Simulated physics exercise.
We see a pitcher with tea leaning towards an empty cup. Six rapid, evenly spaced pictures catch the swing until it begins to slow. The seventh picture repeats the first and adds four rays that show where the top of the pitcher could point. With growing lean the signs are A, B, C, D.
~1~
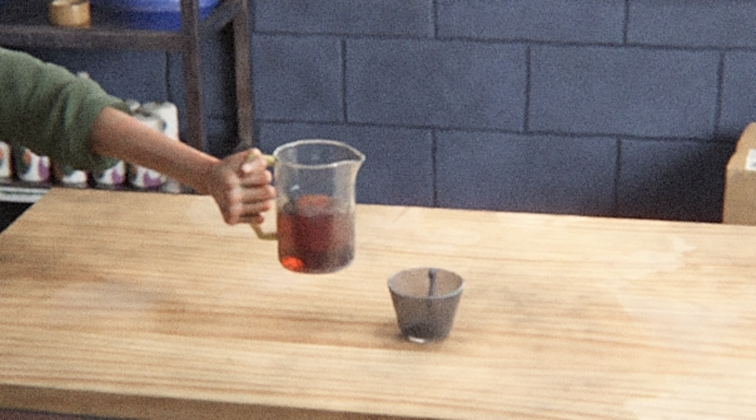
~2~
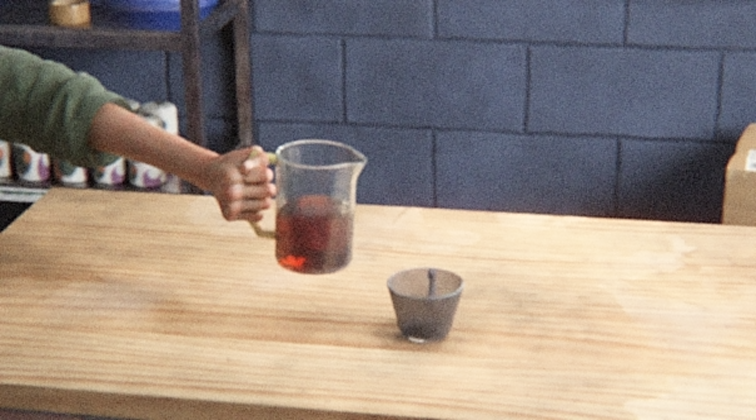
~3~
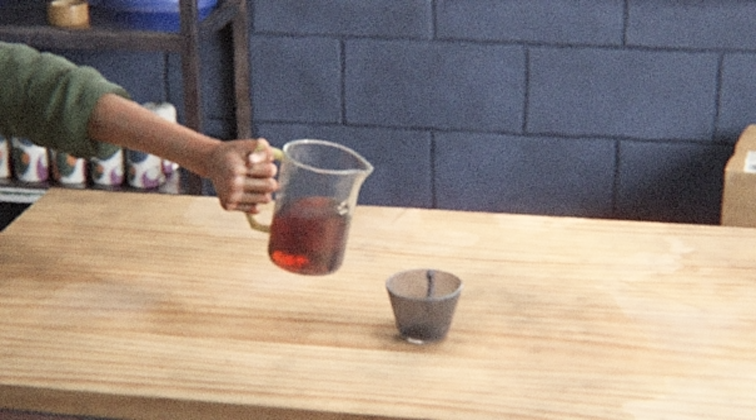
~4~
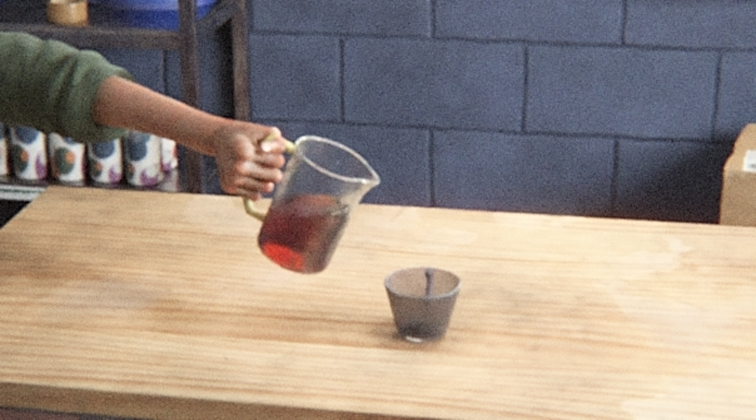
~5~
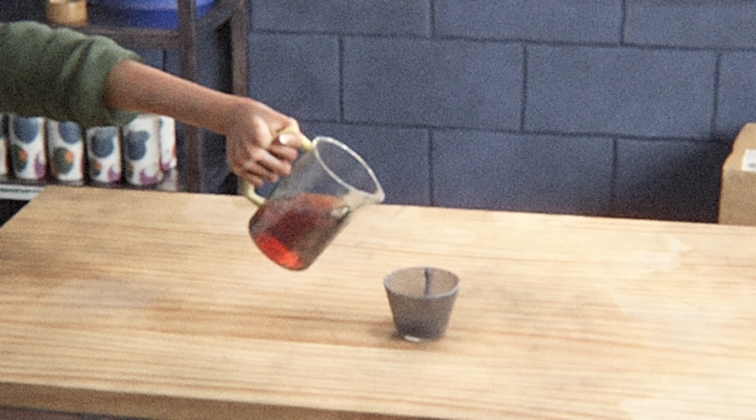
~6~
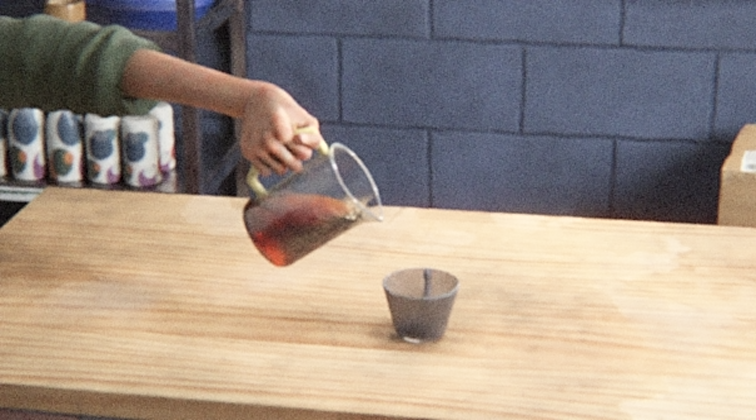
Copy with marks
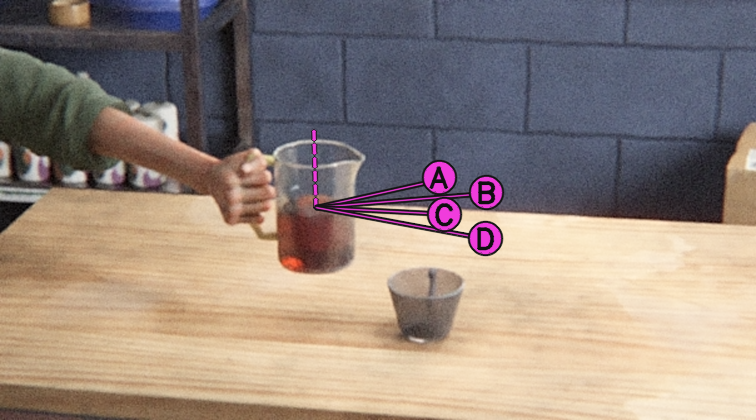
A hand holding a glass pitcher of reddish tea steadily tilting it rightward above a wooden table, near a small dark cup.
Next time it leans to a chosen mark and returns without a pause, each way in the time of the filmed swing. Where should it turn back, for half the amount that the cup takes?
I would pick line A.
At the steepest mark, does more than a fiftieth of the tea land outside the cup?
Yes, it does.
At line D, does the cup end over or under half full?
Over half.
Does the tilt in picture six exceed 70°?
No, it does not.
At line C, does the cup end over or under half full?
Over.
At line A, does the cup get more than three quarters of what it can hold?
No, it does not.
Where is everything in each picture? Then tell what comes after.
Upright, lip at (362, 158); rim of the cup round (426, 282); nothing has left yet.
Tipped about 3°, lip at (364, 161); nothing has left yet.
Tipped about 11°, lip at (370, 170); nothing has left yet.
Tipped about 23°, lip at (377, 181); nothing has left yet.
Tipped about 39°, lip at (382, 198); nothing has left yet.
Tipped about 55°, lip at (382, 219); nothing has left yet.
On the marked copy, A at (423, 183); B at (469, 194); C at (427, 213); D at (468, 235).
With A, the cup ends with about 47 % of what it can hold; 5 % of the tea is spilt.
With B, the cup ends with about 64 % of what it can hold; 13 % of the tea is spilt.
With C, the cup ends with about 87 % of what it can hold; 17 % of the tea is spilt.
With D, the cup ends with about 90 % of what it can hold; 31 % of the tea is spilt.
